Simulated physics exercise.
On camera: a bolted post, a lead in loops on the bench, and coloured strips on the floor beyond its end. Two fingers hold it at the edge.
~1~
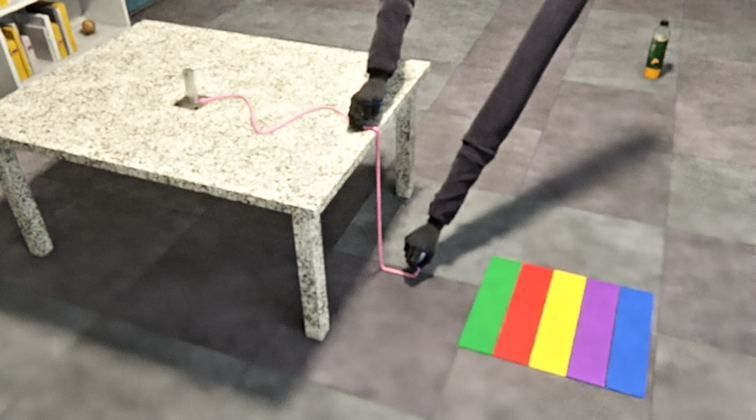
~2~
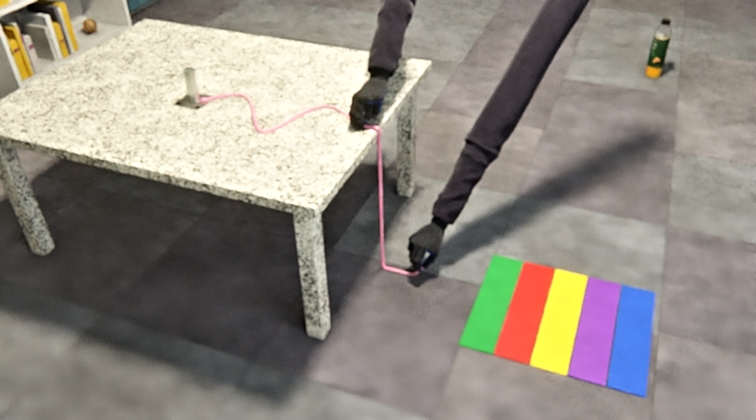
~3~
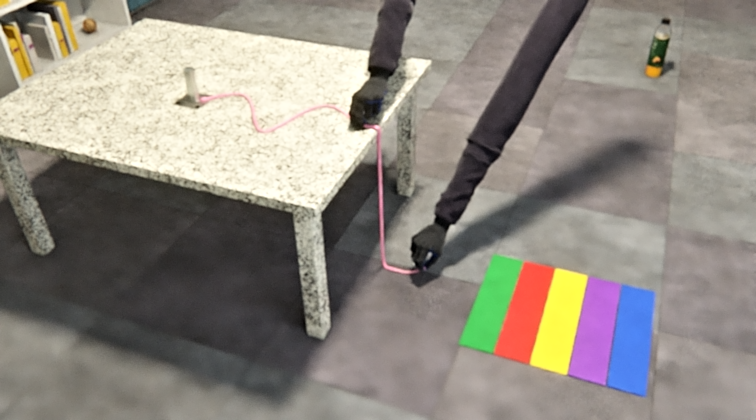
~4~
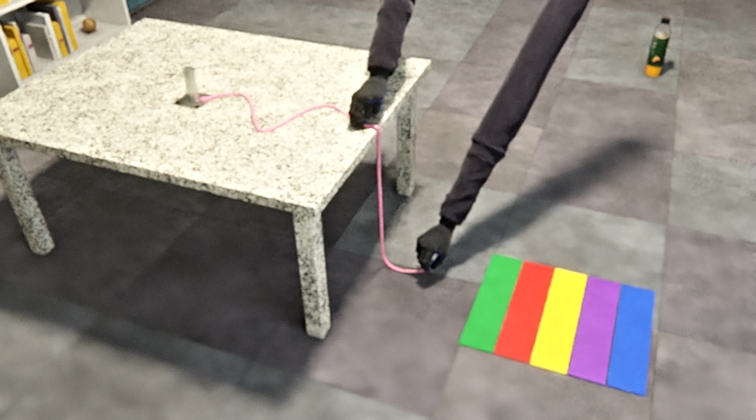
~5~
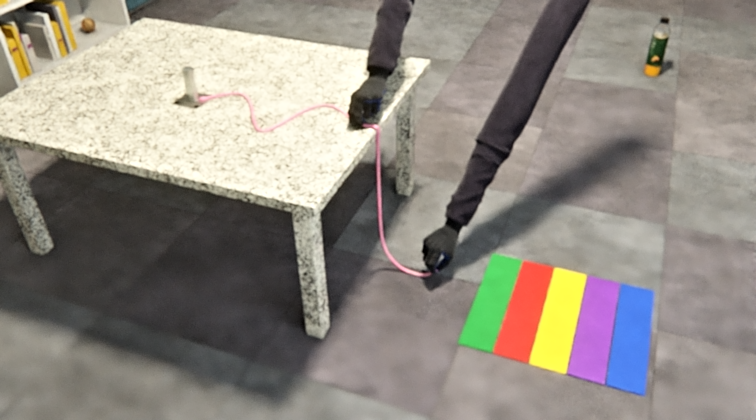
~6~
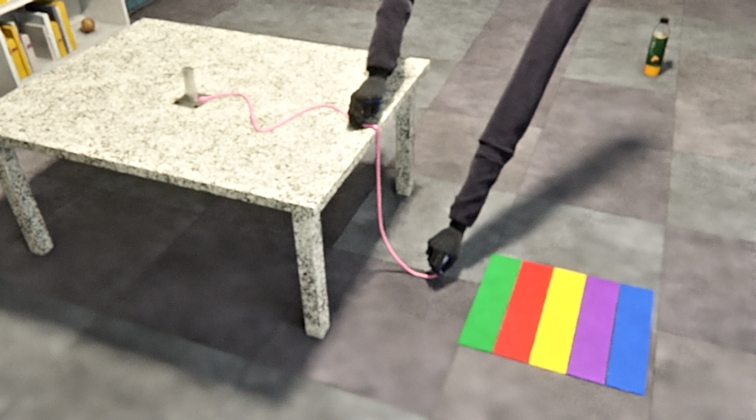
A pink lead winds across a speckled pale table and drops over its right edge to a grey tiled floor, seen from above at an angle. One black-gloved hand pins it at the edge while another grips its low end, left of green, red, yellow, purple and blue strips. The lower hand draws the end slightly rightward, the hanging bend rounding into a curve, while the camera stays still.
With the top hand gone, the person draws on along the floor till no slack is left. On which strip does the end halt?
The end stops over the blue strip.
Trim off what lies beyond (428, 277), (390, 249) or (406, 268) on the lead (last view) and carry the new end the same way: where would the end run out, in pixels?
The places are (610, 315), (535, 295) and (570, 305).
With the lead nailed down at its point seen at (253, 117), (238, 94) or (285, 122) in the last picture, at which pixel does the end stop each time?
Near (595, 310), (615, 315) and (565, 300).
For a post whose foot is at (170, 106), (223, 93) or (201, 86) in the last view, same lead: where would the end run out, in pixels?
The places are (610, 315), (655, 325) and (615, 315).
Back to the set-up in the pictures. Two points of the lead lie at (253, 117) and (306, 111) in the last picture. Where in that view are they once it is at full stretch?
About (284, 116), and the other about (368, 131).
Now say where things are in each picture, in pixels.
The first frame shows end (418, 268); green (481, 332); red (516, 342); yellow (552, 351); purple (589, 362); blue (627, 372).
The second frame shows end (422, 268); lead through (238, 95) (257, 126) (314, 109) (369, 127) (381, 192) (382, 248).
The third frame shows end (425, 268).
The fourth frame shows end (430, 269); lead through (238, 94) (256, 125) (314, 108) (368, 126) (380, 191) (382, 248).
The fifth frame shows end (436, 271).
The sixth frame shows end (441, 272); lead through (237, 94) (255, 125) (313, 108) (367, 126) (379, 191) (389, 249).
Soon after, end near (557, 301); over yellow.
Then, end near (604, 312); over purple.
At full stretch, end near (633, 319); over blue. It gets as far as the blue strip.
